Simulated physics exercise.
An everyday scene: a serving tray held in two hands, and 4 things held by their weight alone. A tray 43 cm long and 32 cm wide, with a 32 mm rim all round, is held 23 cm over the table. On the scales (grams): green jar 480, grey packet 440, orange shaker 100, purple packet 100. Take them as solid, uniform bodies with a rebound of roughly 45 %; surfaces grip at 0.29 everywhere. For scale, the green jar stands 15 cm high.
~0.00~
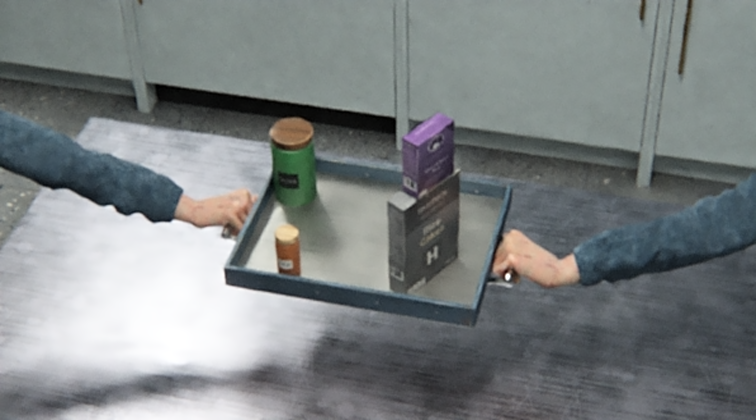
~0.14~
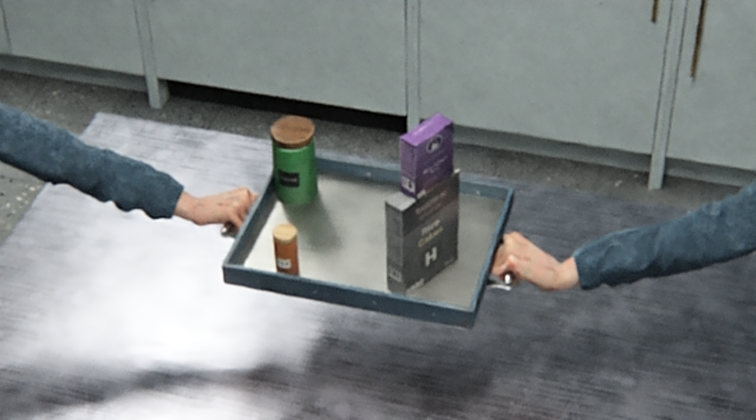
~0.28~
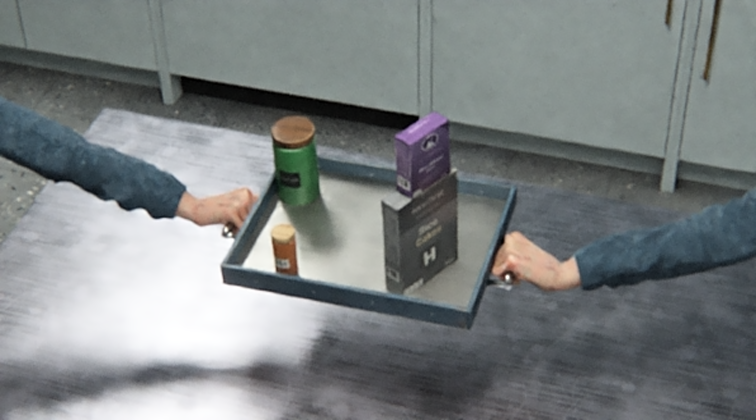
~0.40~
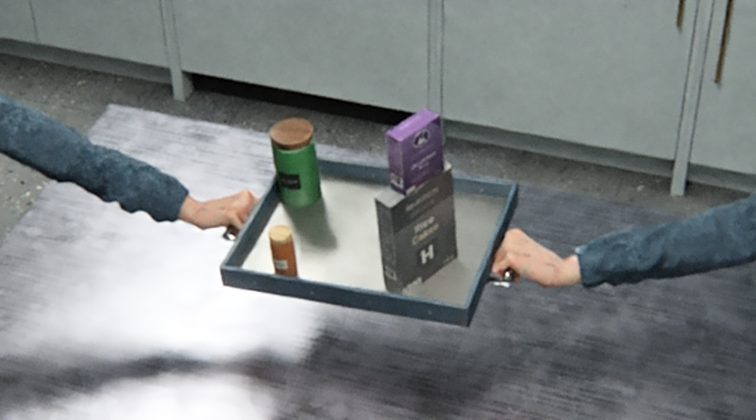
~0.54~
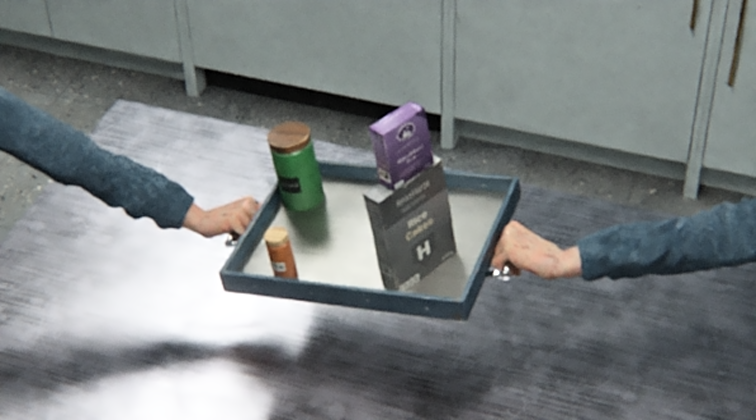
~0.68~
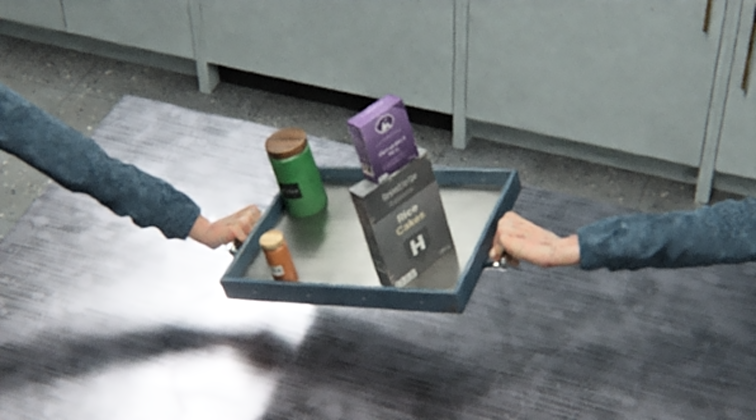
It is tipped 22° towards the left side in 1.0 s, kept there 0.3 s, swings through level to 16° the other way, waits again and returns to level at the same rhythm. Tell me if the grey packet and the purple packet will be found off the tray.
The grey packet remains on the tray; the purple packet comes off the tray.
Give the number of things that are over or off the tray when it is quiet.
In all, 3.
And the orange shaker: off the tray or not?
The orange shaker finishes off the tray.
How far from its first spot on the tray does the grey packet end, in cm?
About 22 cm.
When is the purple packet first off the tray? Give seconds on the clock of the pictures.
Near 1.2 s.
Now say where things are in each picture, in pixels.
In the first picture, tray level; grey packet (424, 230); purple packet (428, 155).
In the second picture, tray level; green jar (295, 161); orange shaker (286, 252).
In the third picture, tray tilted 1°, left edge down; green jar (296, 161); orange shaker (285, 251).
In the fourth picture, tray tilted 4°, left edge down; green jar (296, 163); orange shaker (283, 253).
In the fifth picture, tray tilted 9°, left edge down; green jar (296, 167); orange shaker (281, 255).
In the sixth picture, tray tilted 14°, left edge down; grey packet (403, 219); purple packet (384, 139).
After 1.18 s, tray tilted 22°, left edge down; grey packet on its side near (330, 230); purple packet tipped 33° from how it sat near (228, 228); orange shaker slid 6 cm.
After 1.58 s, tray tilted 20°, left edge down; orange shaker and purple packet now off the tray; grey packet on its side near (319, 240); green jar slid 3 cm.
After 2.18 s, tray tilted 12°, right edge down; grey packet on its side near (322, 219); green jar slid 3 cm.
At rest (4.1 s), off the tray, orange shaker and purple packet; tipped over on the tray, grey packet; green jar in place, give or take 5 cm. Seen from the same camera at the end, grey packet near (323, 227), purple packet near (31, 368).
